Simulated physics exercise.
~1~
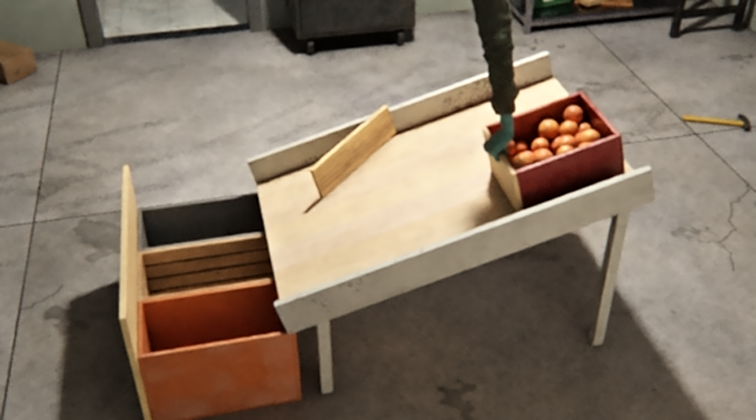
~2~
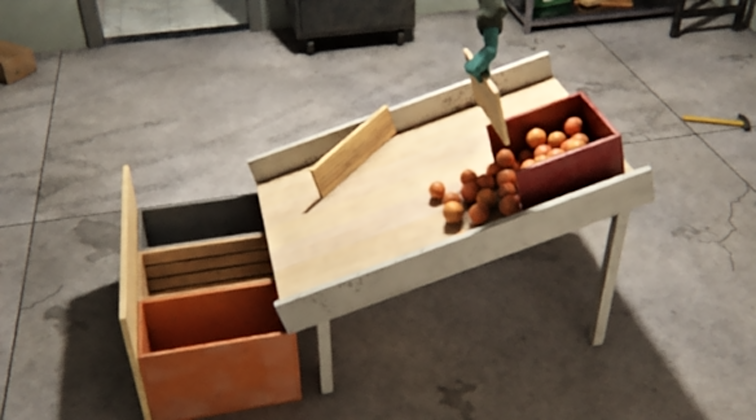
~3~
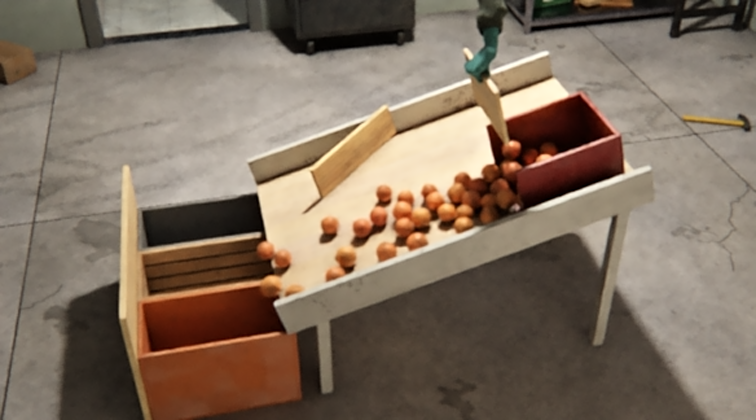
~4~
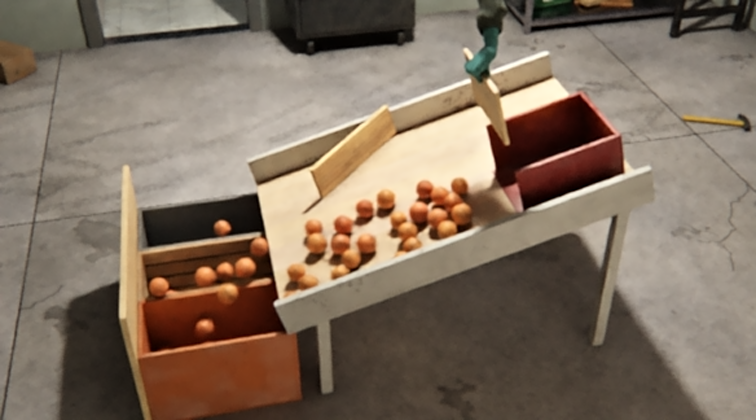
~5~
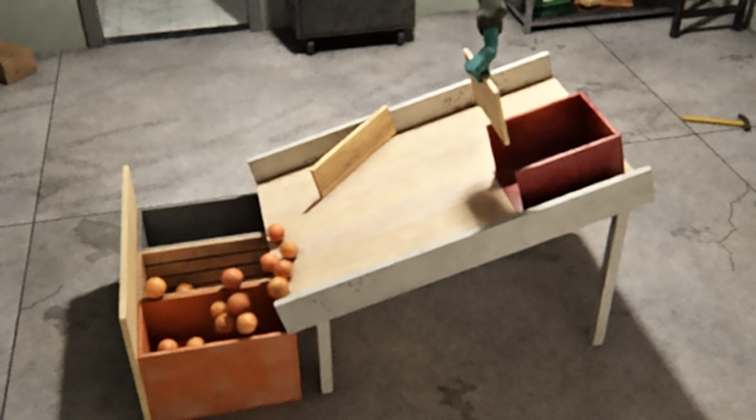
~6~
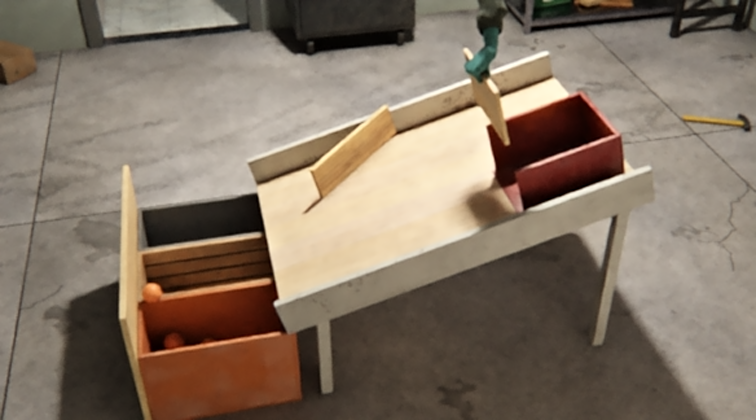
In a bare workshop with a grey concrete floor, seen from above, a pale wooden table slopes down to the left. A red pen of oranges sits at its upper right end, an angled board stands across part of the slope, and an orange tub, a wooden tub and a dark grey bin wait at the lower left. A green mechanical arm lifts the pen's wooden gate clear. The oranges spill out, spread down the slope and drop off the lower edge, mostly into the orange and wooden tubs. Finally the pen and table are empty, with a few oranges visible in those tubs.
